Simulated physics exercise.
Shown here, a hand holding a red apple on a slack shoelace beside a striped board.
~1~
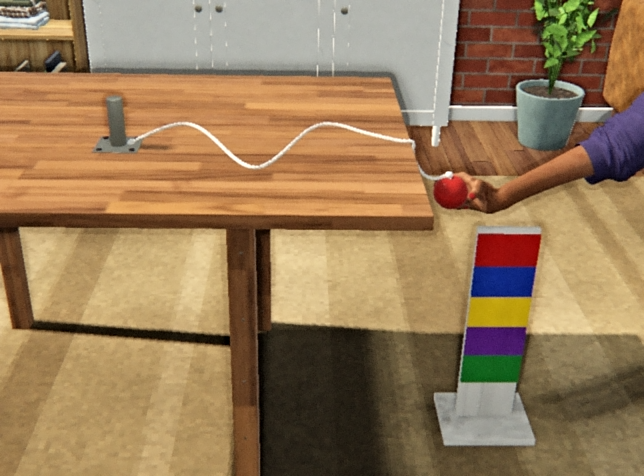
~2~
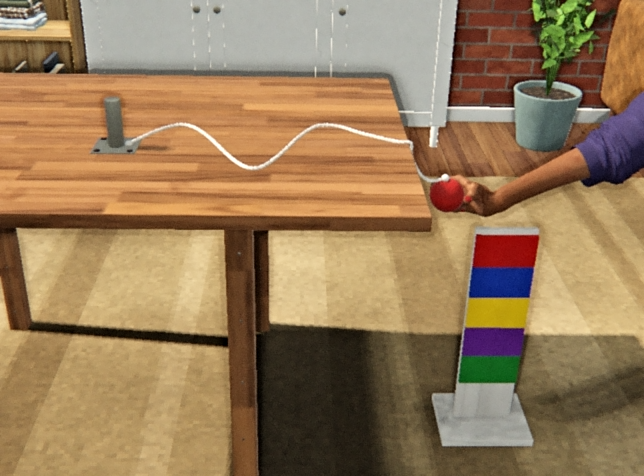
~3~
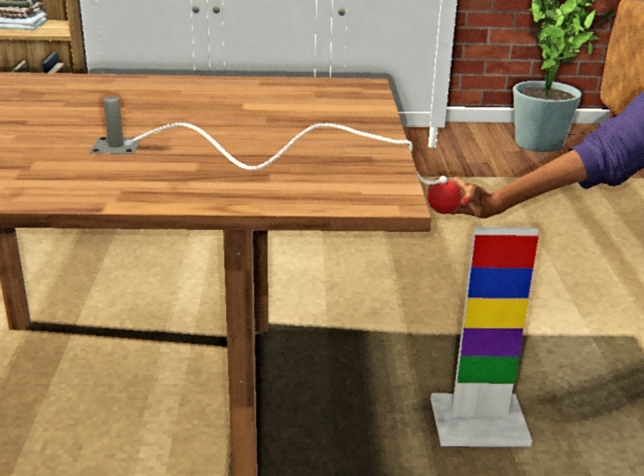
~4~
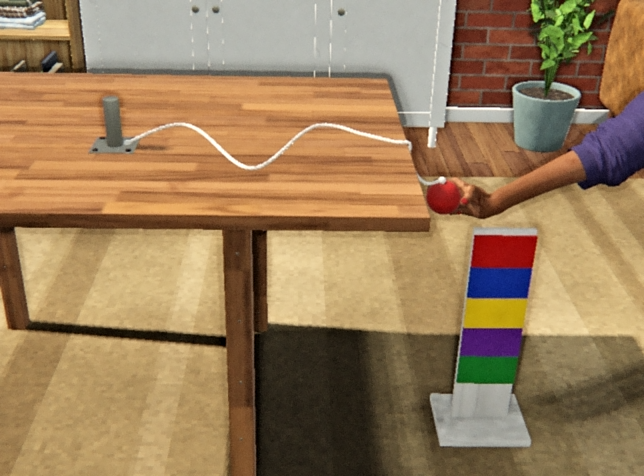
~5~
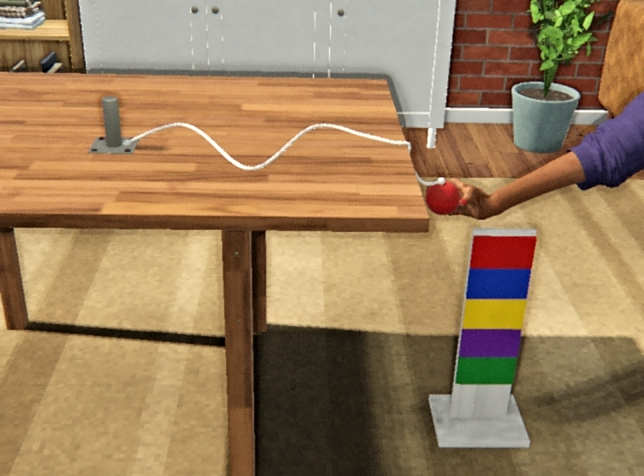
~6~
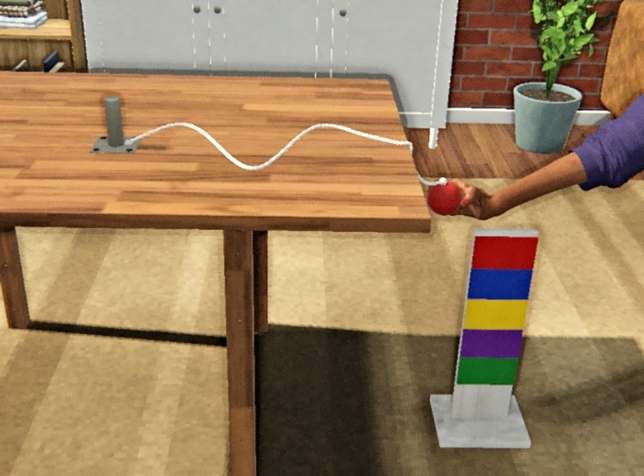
In this clip, a hand holds a red ball-shaped object tied to a slack white cord, which winds across a wooden table from a small post, beside a board with colored stripes; everything stays almost still, with only slight shifts.
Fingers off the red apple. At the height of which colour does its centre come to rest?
Its middle rests at the green band.
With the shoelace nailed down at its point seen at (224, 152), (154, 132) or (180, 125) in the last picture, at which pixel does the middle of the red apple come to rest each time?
In that order: (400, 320), (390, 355) and (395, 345).
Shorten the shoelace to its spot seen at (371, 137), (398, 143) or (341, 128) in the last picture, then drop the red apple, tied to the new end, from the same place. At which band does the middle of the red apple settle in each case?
It would be blue; yellow; red.
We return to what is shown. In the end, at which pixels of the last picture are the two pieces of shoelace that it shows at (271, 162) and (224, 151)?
At (376, 146), then (298, 145).
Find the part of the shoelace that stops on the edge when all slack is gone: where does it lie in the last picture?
It lies at about (286, 149).
Early on, apple near (375, 368); level with green.
Midway, apple near (403, 364); level with green.
Finally, apple near (388, 366); level with green. The green one.
